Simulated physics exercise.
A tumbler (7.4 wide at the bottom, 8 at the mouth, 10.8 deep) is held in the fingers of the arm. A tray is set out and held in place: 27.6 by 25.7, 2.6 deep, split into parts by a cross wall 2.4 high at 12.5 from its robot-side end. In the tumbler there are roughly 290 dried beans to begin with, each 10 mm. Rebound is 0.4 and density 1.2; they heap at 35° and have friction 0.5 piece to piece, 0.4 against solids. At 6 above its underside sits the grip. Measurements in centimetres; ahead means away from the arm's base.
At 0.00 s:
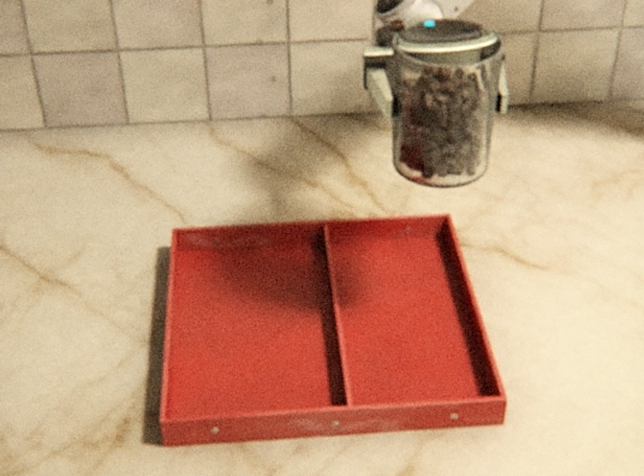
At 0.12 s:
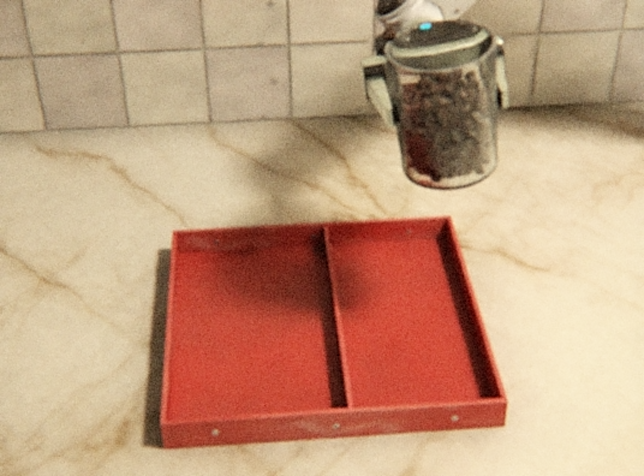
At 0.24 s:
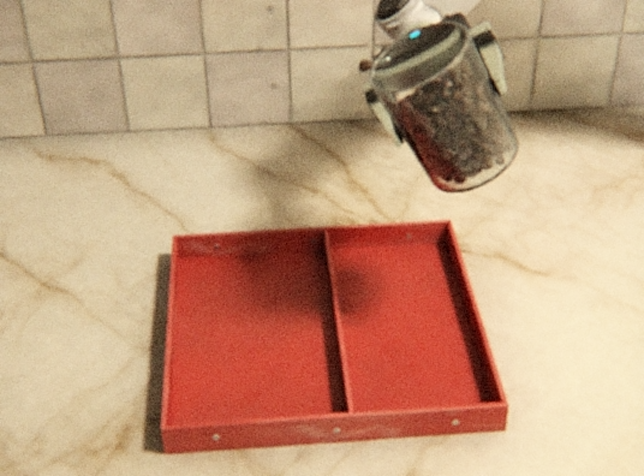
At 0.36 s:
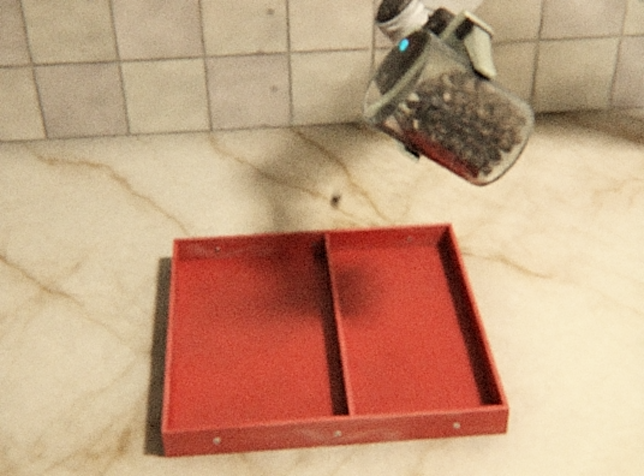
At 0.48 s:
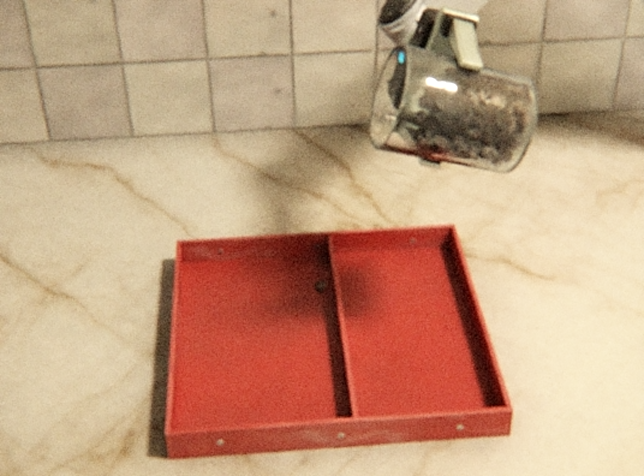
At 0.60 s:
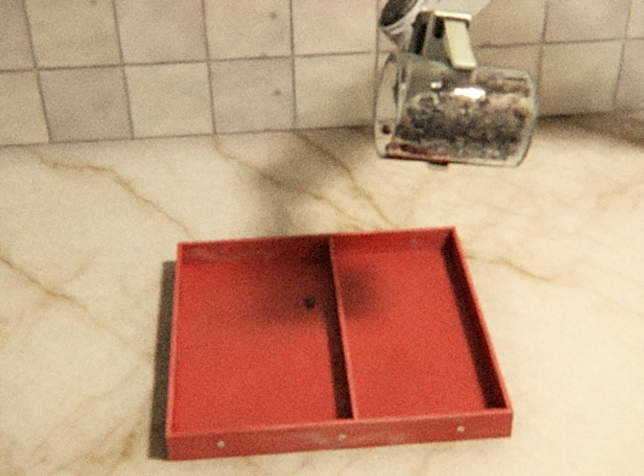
The clip shows a robot gripper tilting a clear tumbler of dark dried beans steadily over until it lies nearly on its side above a divided red tray, while a single bean drops into the tray's left section.
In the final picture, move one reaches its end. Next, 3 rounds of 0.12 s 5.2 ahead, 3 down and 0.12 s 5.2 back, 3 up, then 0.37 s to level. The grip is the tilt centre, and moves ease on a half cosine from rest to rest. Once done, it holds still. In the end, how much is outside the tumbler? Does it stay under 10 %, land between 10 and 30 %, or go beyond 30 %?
It goes beyond 30 %.
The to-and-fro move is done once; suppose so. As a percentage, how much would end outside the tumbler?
It would come to about 20 %.
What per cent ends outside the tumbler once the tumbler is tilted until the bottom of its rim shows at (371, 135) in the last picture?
Roughly 15 percent, give or take.
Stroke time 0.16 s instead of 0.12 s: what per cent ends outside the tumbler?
It would come to around 30 %.
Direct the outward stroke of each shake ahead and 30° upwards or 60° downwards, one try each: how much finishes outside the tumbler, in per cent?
Result: Approx. 95 % and 15 %, one try each.
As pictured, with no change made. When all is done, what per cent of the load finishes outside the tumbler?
The share comes to around 40 per cent.
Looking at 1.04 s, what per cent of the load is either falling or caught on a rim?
About 4 per cent.
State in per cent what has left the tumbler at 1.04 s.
20 %.
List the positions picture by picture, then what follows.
In the first frame, tumbler middle at (444, 106), level; upper third of the load around (444, 102), from x 400 to 485, top at y 25; 290 in the tumbler.
In the second frame, tumbler middle at (445, 108), tilted 8° forward; upper third of the load around (445, 105), from x 390 to 490, top at y 35.
In the third frame, tumbler middle at (448, 111), tilted 28° forward; upper third of the load around (457, 106), from x 365 to 505, top at y 65; 289 in the tumbler, 1 in flight or on a rim.
In the fourth frame, tumbler middle at (450, 112), tilted 52° forward; upper third of the load around (465, 100), from x 335 to 520, top at y 75; 289 in the tumbler, 1 in flight or on a rim.
In the fifth frame, tumbler middle at (455, 112), tilted 72° forward; upper third of the load around (476, 95), from x 320 to 525, top at y 70; 289 in the tumbler, 1 in the far-side part.
In the sixth frame, tumbler middle at (456, 113), tilted 80° forward; upper third of the load around (481, 94), from x 310 to 525, top at y 75; 289 in the tumbler, 1 in the far-side part.
After 1.04 s, tilted 80° forward, highest piece 24 above the table; 231 in the tumbler, 41 in the far-side part, 4 in the robot-side part, 2 on the table or floor, 12 in flight or on a rim.
After 1.47 s, tilted 51° forward, highest piece 25 above the table; 174 in the tumbler, 81 in the far-side part, 15 in the robot-side part, 7 on the table or floor, 13 in flight or on a rim.
After 1.89 s, level, highest piece 25 above the table; 174 in the tumbler, 89 in the far-side part, 20 in the robot-side part, 7 on the table or floor.
After 2.94 s, level, highest piece 24 above the table; 174 in the tumbler, 89 in the far-side part, 20 in the robot-side part, 7 on the table or floor.
At rest, 174 in the tumbler, 89 in the far-side part, 20 in the robot-side part, 7 on the table or floor. That is 40 % outside the tumbler.
